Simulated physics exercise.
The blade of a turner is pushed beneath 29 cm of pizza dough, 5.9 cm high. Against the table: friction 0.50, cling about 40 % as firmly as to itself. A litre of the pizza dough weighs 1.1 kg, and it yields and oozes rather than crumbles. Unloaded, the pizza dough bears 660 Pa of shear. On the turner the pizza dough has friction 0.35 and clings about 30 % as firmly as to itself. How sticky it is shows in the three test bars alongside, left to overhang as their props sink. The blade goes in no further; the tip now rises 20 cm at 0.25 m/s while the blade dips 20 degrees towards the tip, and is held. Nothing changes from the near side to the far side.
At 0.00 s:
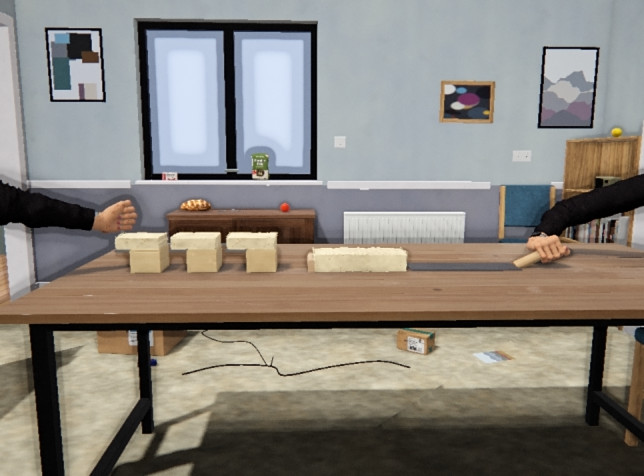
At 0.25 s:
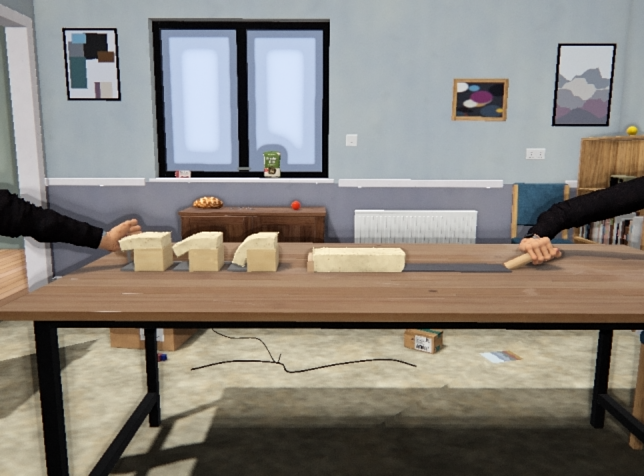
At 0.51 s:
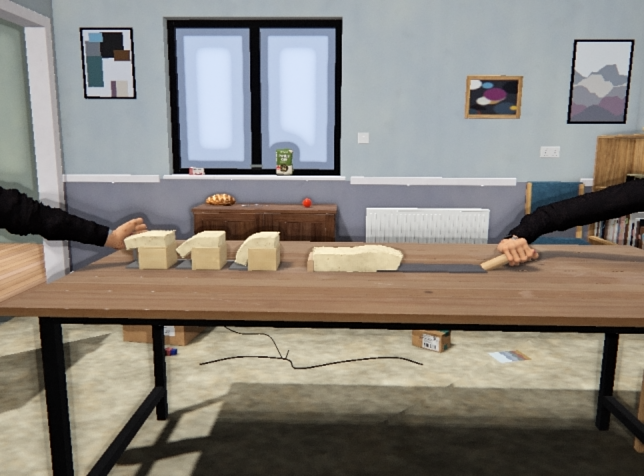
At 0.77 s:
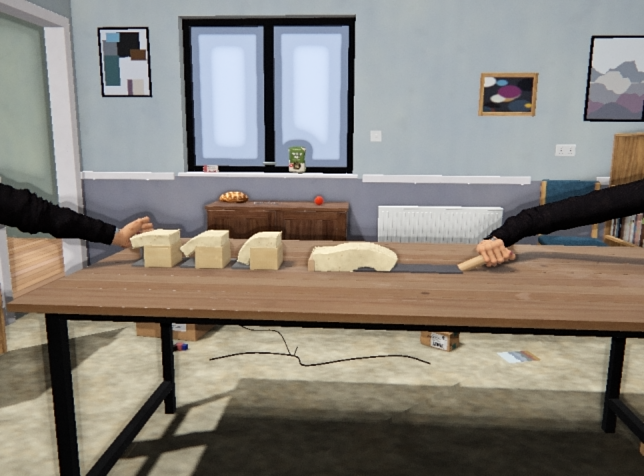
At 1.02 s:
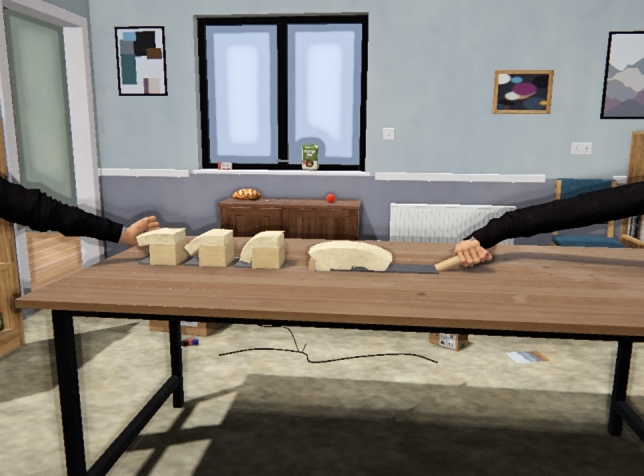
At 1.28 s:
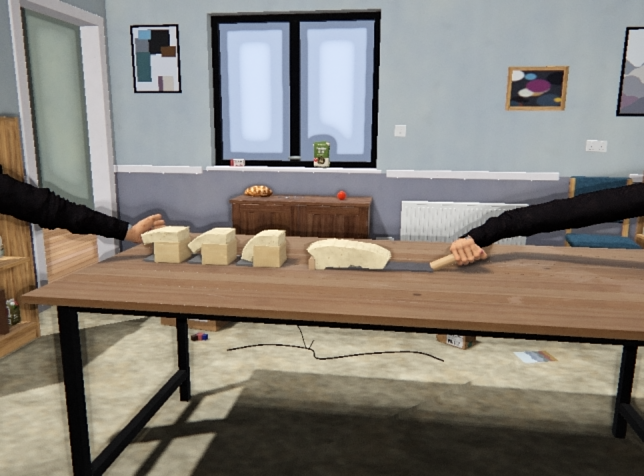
At first, a hand at the right holds a flat blade beside a low slab of pale dough on a wooden table, with three dough blocks to the left. The blocks' overhanging tips droop, and as the blade slides left beneath the slab, the dough bunches into a shorter, rounded mound.
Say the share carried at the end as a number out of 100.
About 100 %.
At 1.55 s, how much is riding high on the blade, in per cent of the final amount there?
Some 30 per cent.
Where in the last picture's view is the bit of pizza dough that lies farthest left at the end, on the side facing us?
At about (303, 203).
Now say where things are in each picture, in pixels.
Handle end of the blade at (522, 270), not yet moved; highest point of the pizza dough at (354, 254); the tips have sunk 0, 0, 0 (left to right), in the first frame.
Handle end of the blade at (512, 272), moved 3.1 cm; highest point of the pizza dough at (403, 254); the tips have sunk 1.1 cm, 2.8 cm, 6.2 cm (left to right), in the second frame.
Handle end of the blade at (487, 273), moved 11 cm; highest point of the pizza dough at (376, 251); the tips have sunk 1.2 cm, 3.6 cm, 6.4 cm (left to right), in the third frame.
Handle end of the blade at (463, 274), moved 18 cm; highest point of the pizza dough at (359, 249); the tips have sunk 1.3 cm, 3.6 cm, 6.4 cm (left to right), in the fourth frame.
Handle end of the blade at (438, 274), moved 26 cm; highest point of the pizza dough at (344, 247); the tips have sunk 1.3 cm, 3.6 cm, 6.4 cm (left to right), in the fifth frame.
Handle end of the blade at (433, 272), moved 28 cm; highest point of the pizza dough at (331, 245); the tips have sunk 1.3 cm, 3.6 cm, 6.4 cm (left to right), in the sixth frame.
By 1.55 s, the tip is 7.2 cm up.
By 1.88 s, the tip is 15 cm up.
By 2.21 s, the tip is 20 cm up and 100 % is riding high on the blade.
By 2.54 s, the tip is 20 cm up and 100 % is riding high on the blade.
By 2.64 s, at the end, the tip is 20 cm up and 100 % is riding high on the blade.
